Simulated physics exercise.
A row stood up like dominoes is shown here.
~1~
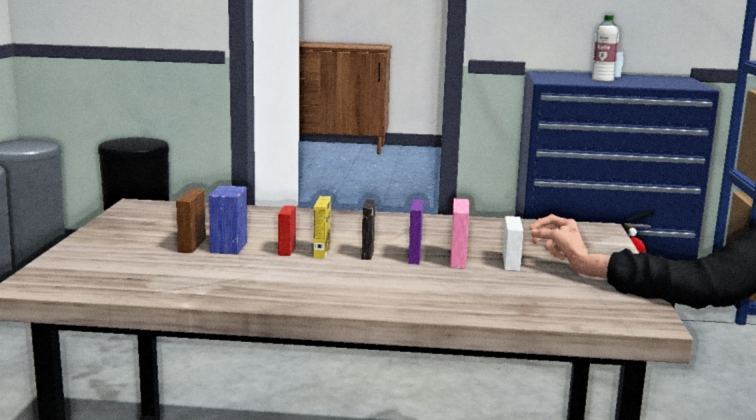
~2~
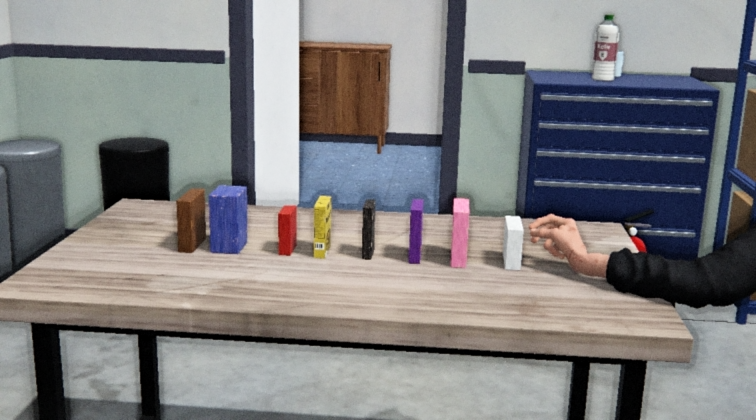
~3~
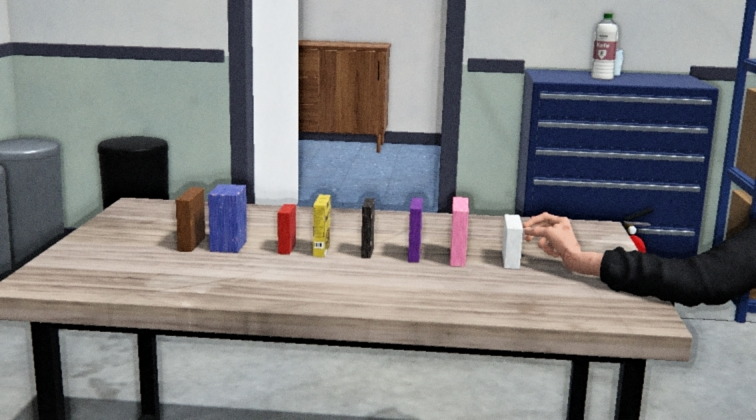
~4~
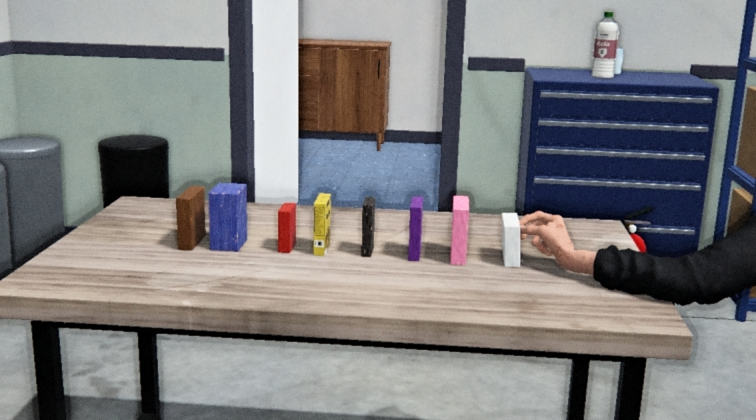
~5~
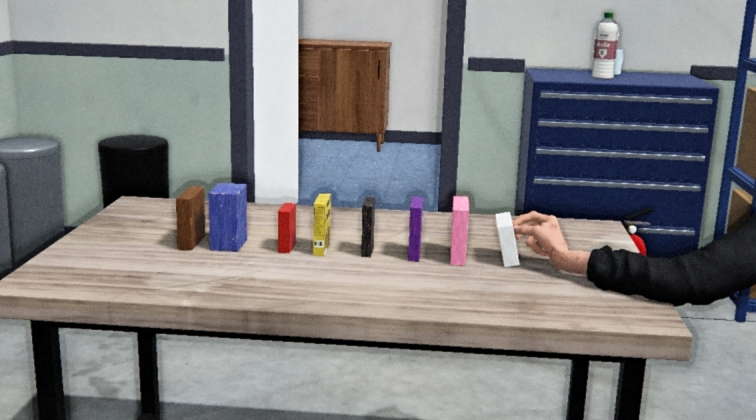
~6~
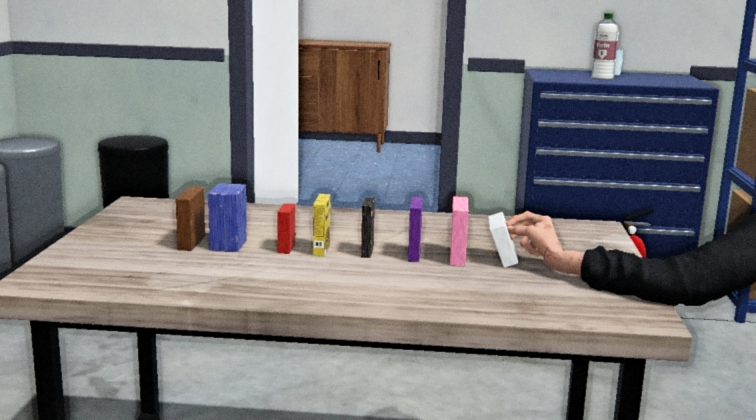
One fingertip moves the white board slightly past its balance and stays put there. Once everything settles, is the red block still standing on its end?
Yes: Ends up erect.
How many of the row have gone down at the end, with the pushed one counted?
1 altogether.
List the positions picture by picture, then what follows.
Red block (287, 231); blue block (229, 220), in the first frame.
Black block (368, 229); purple board (416, 231), in the second frame.
Pink board (459, 231); blue block (228, 219), in the third frame.
White board 4° over; yellow packet (322, 224); black block (368, 227), in the fourth frame.
White board 13° over; purple board (416, 229); pink board (460, 231), in the fifth frame.
White board 23° over; red block (287, 228); blue block (228, 218), in the sixth frame.
Then, 0.10 s past the last view, white board 39° over.
Then, 0.20 s past the last view, white board 69° over.
Then, 0.30 s past the last view, white board 90° over.
Then, 0.60 s past the last view, red block resting near (287, 228).
Finally, all 6 still in place. Final places as the last picture's camera would see them, red block near (287, 228).
